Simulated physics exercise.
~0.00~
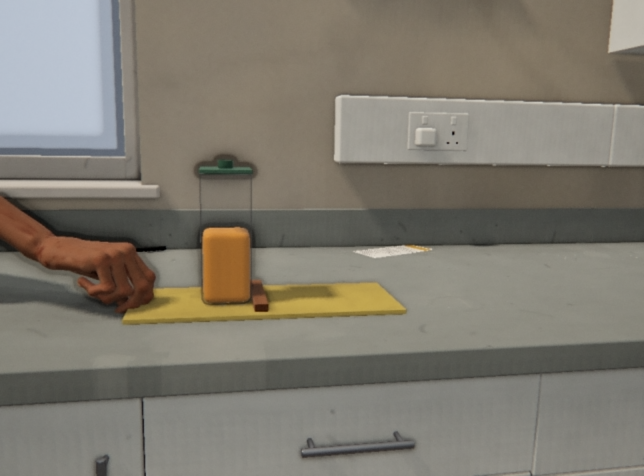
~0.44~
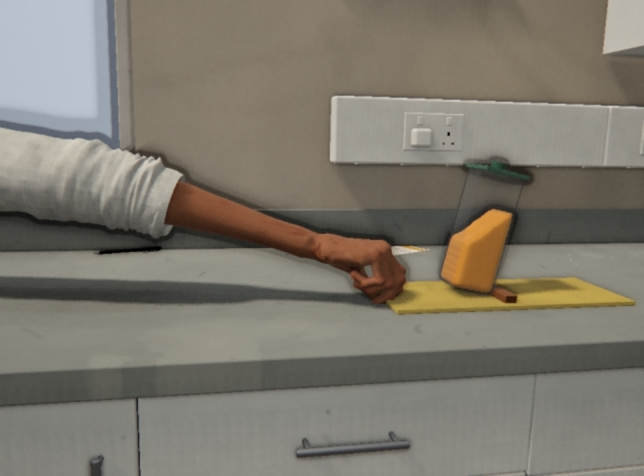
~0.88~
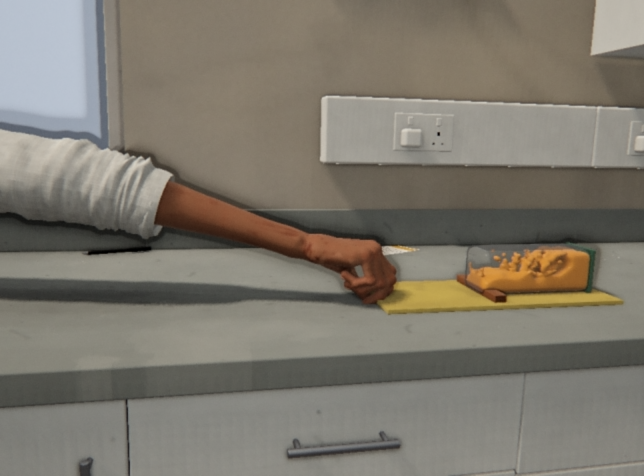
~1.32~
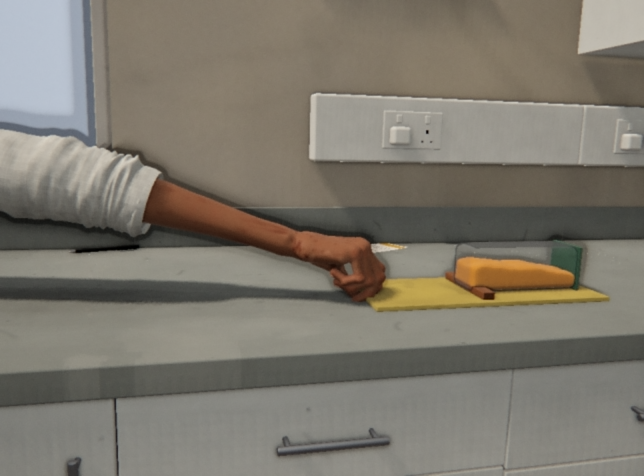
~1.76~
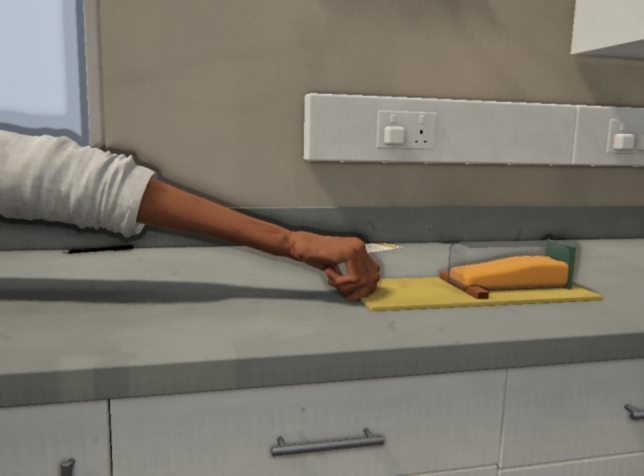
In this clip, a hand slides a yellow board carrying a capped clear container of orange liquid to the right along a grey counter. The container tips over to the right beside a small reddish-brown strip and ends lying on its side on the board.
